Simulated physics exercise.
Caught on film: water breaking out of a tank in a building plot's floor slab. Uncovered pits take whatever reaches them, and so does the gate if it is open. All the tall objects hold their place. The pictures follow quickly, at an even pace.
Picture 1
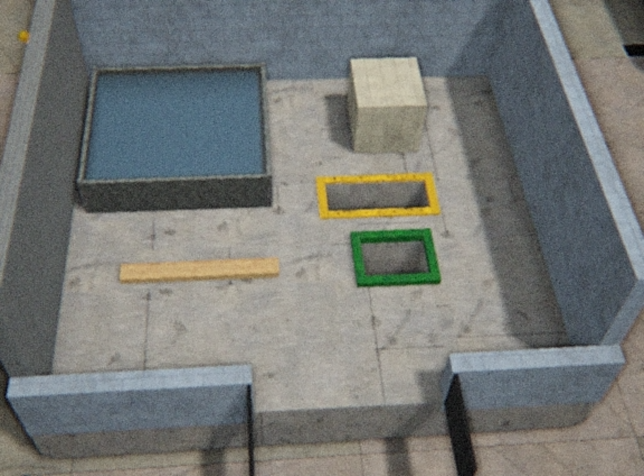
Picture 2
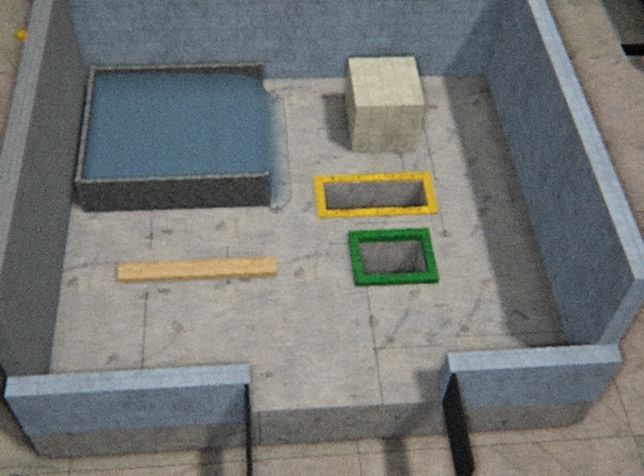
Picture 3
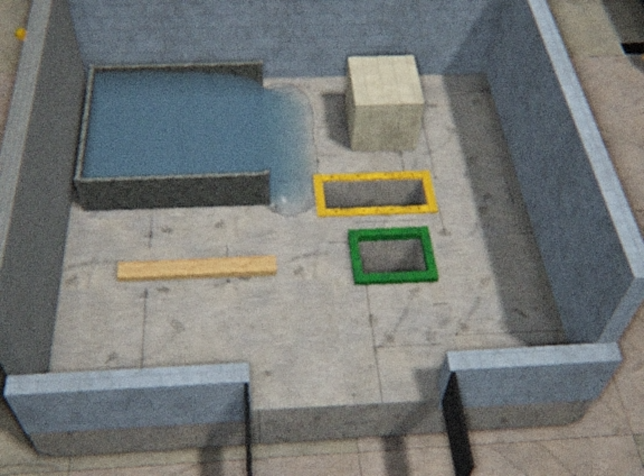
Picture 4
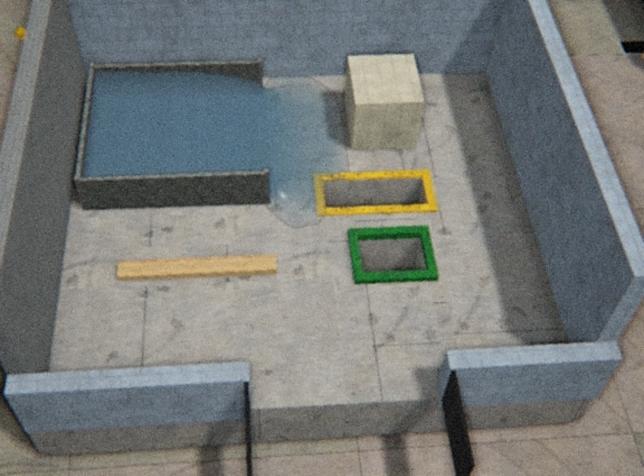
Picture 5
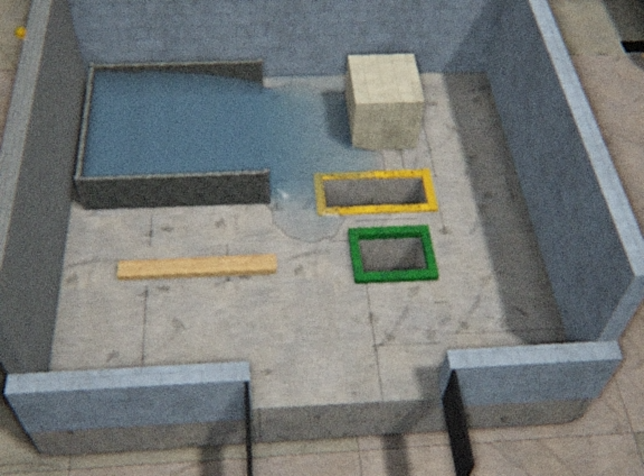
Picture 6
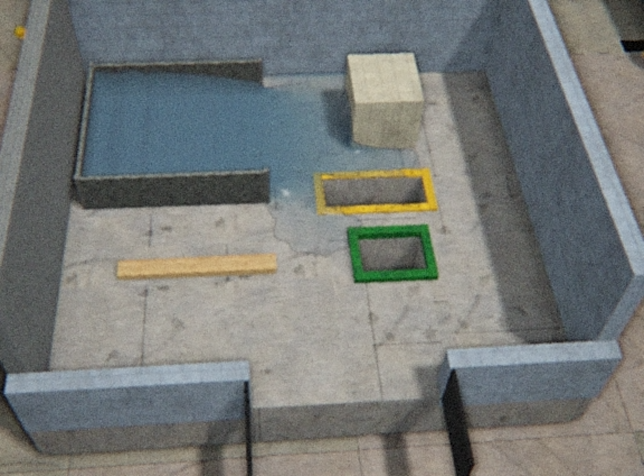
In a walled building plot, the right side of a blue water tank opened, and water poured out rightward across the slab, spreading around the pale block and up to the yellow-rimmed hole.
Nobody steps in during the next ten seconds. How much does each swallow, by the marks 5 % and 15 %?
In the end: The gate takes from 5 to 15 %; the yellow pit takes more than 15 %; the green pit takes less than 5 %.
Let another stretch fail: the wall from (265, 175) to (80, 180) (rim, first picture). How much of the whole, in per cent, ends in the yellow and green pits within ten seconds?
Roughly, in per cent: Yellow 6, green 4.
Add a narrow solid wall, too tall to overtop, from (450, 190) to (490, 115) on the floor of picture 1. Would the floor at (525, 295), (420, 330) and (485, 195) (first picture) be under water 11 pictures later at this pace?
In that order: Clear, not flooded, dry.
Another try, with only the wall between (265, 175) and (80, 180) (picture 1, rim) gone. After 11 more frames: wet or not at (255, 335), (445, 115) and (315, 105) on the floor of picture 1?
In turn: Flooded, dry, dry.
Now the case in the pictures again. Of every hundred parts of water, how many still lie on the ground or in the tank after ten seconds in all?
Near 58 in a hundred.
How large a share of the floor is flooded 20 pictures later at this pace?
Close to 45 %.
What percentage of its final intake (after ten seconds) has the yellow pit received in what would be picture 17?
Close to 40 %.
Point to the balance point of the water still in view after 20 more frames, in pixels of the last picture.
Near (315, 139).
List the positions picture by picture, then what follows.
The open tank at (178, 123) is whole and still, in the first picture.
Water pours out at (263, 138) and has run to (272, 207), in the second picture.
The front is at (290, 89), out from the gap at (262, 139), in the third picture.
Water pours out at (262, 138) and has run to (315, 219), in the fourth picture.
The front is at (333, 77), out from the gap at (262, 138), in the fifth picture.
Water pours out at (262, 137) and has run to (414, 171), in the sixth picture.
A moment on, water covers 25 % of the floor; the gate 0 %, the yellow pit 5 %, the green pit 0 %.
Next, water covers 35 % of the floor; the gate 0 %, the yellow pit 13 %, the green pit 0 %.
Then, water covers 45 % of the floor; the gate 0 %, the yellow pit 23 %, the green pit 0 %.
Later, water covers 75 % of the floor; the gate 2 %, the yellow pit 31 %, the green pit 0 %.
In the end, water covers 85 % of the floor; the gate 9 %, the yellow pit 33 %, the green pit 0 %.
